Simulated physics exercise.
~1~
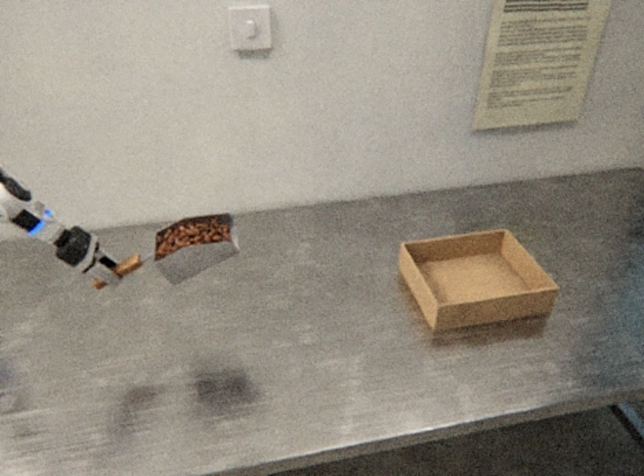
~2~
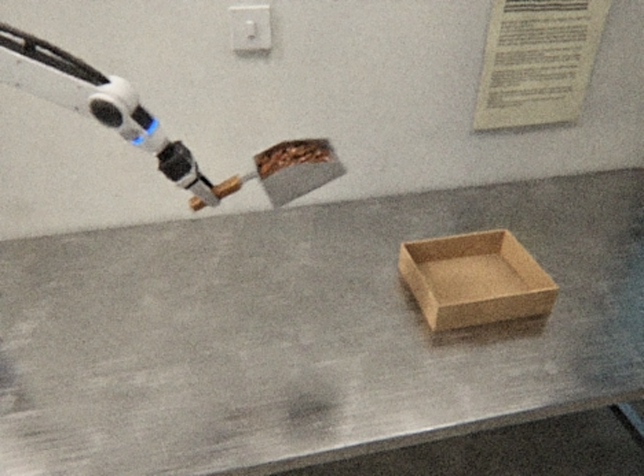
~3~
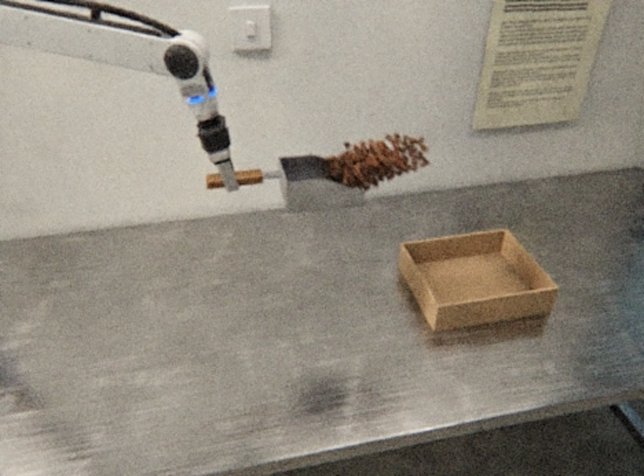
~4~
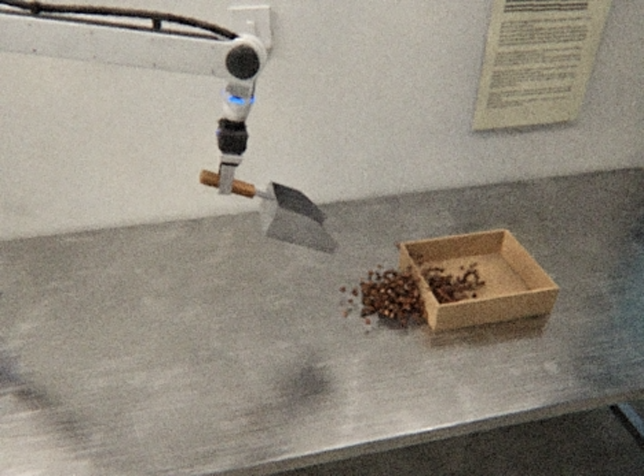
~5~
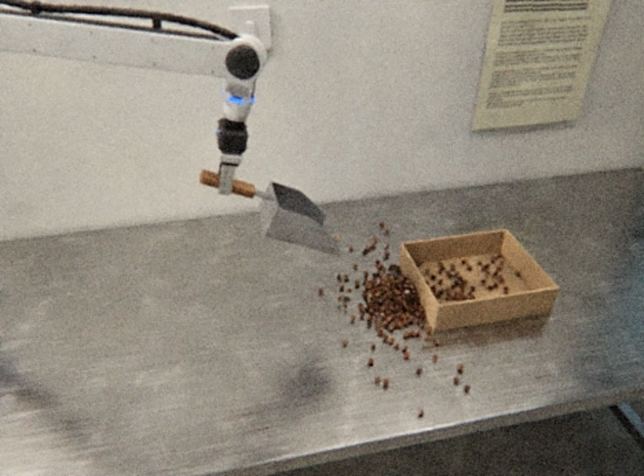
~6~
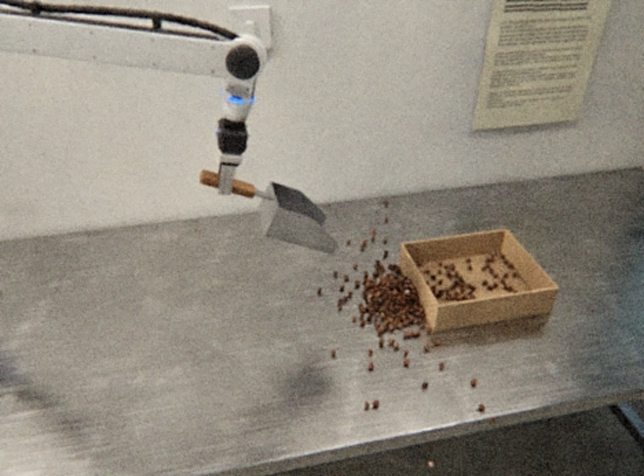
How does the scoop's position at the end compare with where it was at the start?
The scoop ends up farther to the right and a little higher in view than where it started, closer to the open box.
On a metal table against a pale wall, a robot arm lifted a scoop of brown pellets rightward, then tipped it forward and flung them toward an open box; some landed inside, but most ended up scattered outside it.
